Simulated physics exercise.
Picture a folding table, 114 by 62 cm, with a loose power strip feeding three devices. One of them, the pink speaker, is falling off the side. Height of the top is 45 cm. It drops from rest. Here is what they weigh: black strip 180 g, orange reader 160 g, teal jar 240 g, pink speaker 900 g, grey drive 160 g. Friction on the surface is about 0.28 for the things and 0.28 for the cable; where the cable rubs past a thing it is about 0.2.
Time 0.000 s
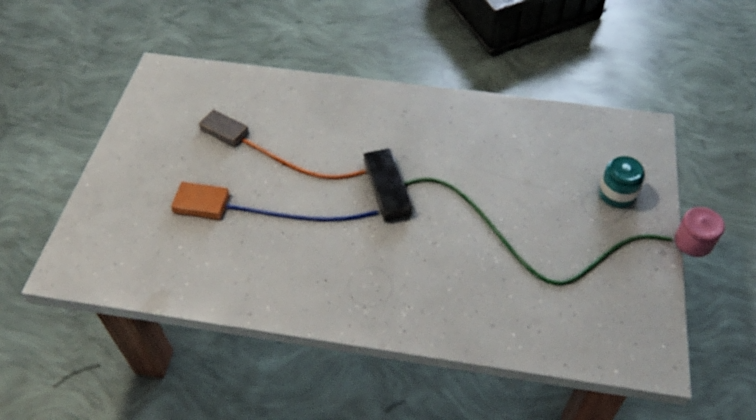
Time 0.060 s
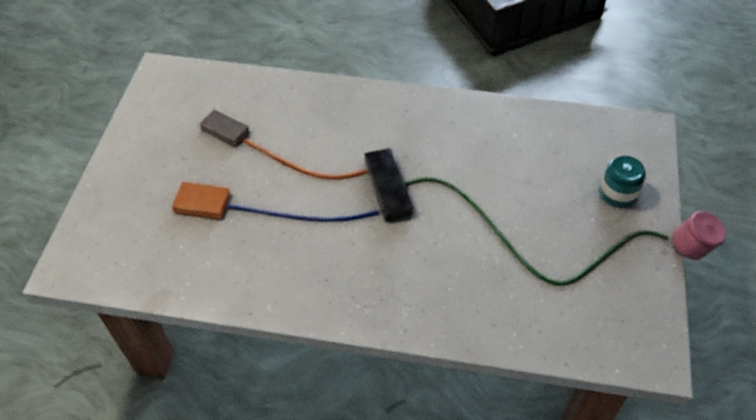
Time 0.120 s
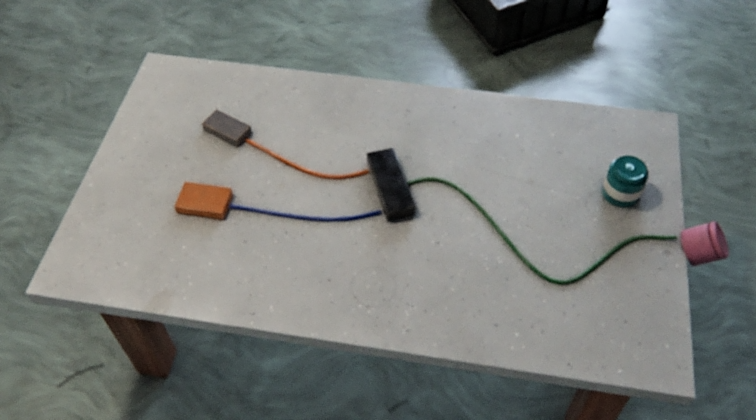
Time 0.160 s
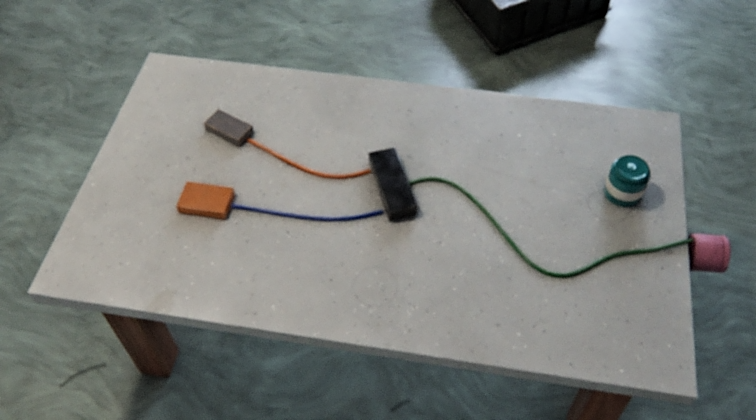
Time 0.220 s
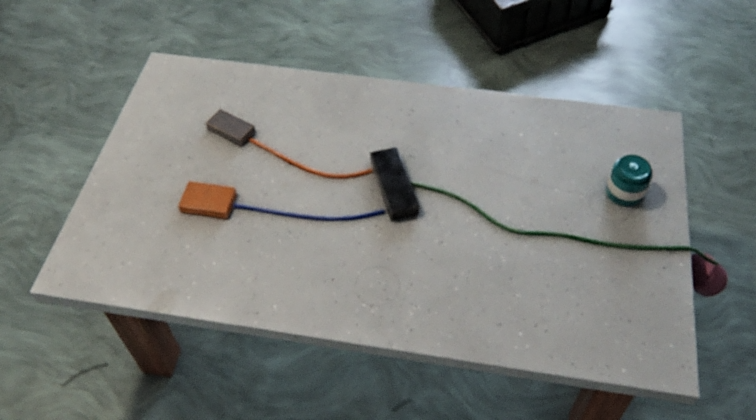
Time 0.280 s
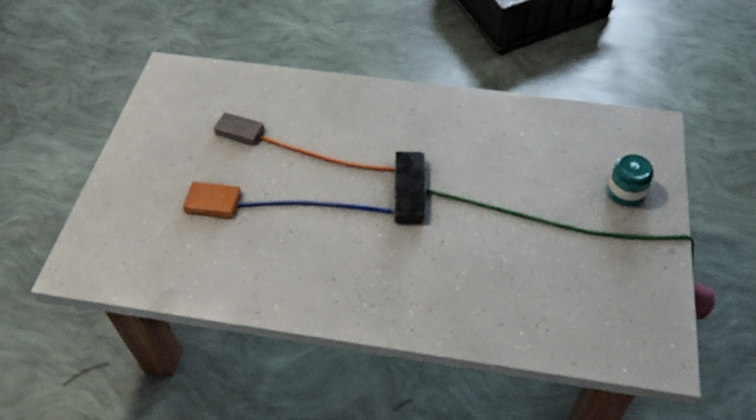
On a pale tabletop, a pink speaker drops off the right edge, pulling its green cable straighter and dragging the black strip rightward.
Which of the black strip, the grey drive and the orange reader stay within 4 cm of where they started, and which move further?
Outcome: Black strip: Gone from its spot; grey drive: Gone from its spot; orange reader: Gone from its spot.
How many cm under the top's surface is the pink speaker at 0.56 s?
I'd put it at about 40 centimetres under.
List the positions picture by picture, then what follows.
In the first frame, shows, black strip (387, 179); grey drive (223, 124); orange reader (200, 197); green cable runs through (480, 212) (523, 262) (584, 272) (636, 237).
In the second frame, shows, pink speaker (705, 226); green cable runs through (524, 261) (634, 234).
In the third frame, shows, pink speaker (705, 244); green cable runs through (526, 261) (640, 237).
In the fourth frame, shows, pink speaker (707, 253); green cable runs through (528, 261) (660, 248).
In the fifth frame, shows, pink speaker (704, 275); green cable runs through (560, 235) (699, 253).
In the sixth frame, shows, black strip (410, 181); grey drive (238, 125); orange reader (211, 196); green cable runs through (521, 215) (593, 232) (668, 237).
By 0.6 s, the strip's end of the green cable at (615, 241); grey drive 53 cm off its start, black strip 39 cm off its start, orange reader 36 cm off its start.
By 0.8 s, the strip's end of the green cable at (705, 274); grey drive 79 cm off its start, orange reader 60 cm off its start, black strip 56 cm off its start.
By 1.1 s, the strip has left the top; grey drive 83 cm off its start at (655, 215), orange reader 77 cm off its start at (630, 239), black strip over the edge.
By 1.4 s, the strip has left the top; orange reader over the edge, grey drive over the edge, black strip over the edge.
By 2.6 s, the strip has left the top; orange reader over the edge, grey drive over the edge, black strip over the edge, pink speaker over the edge.
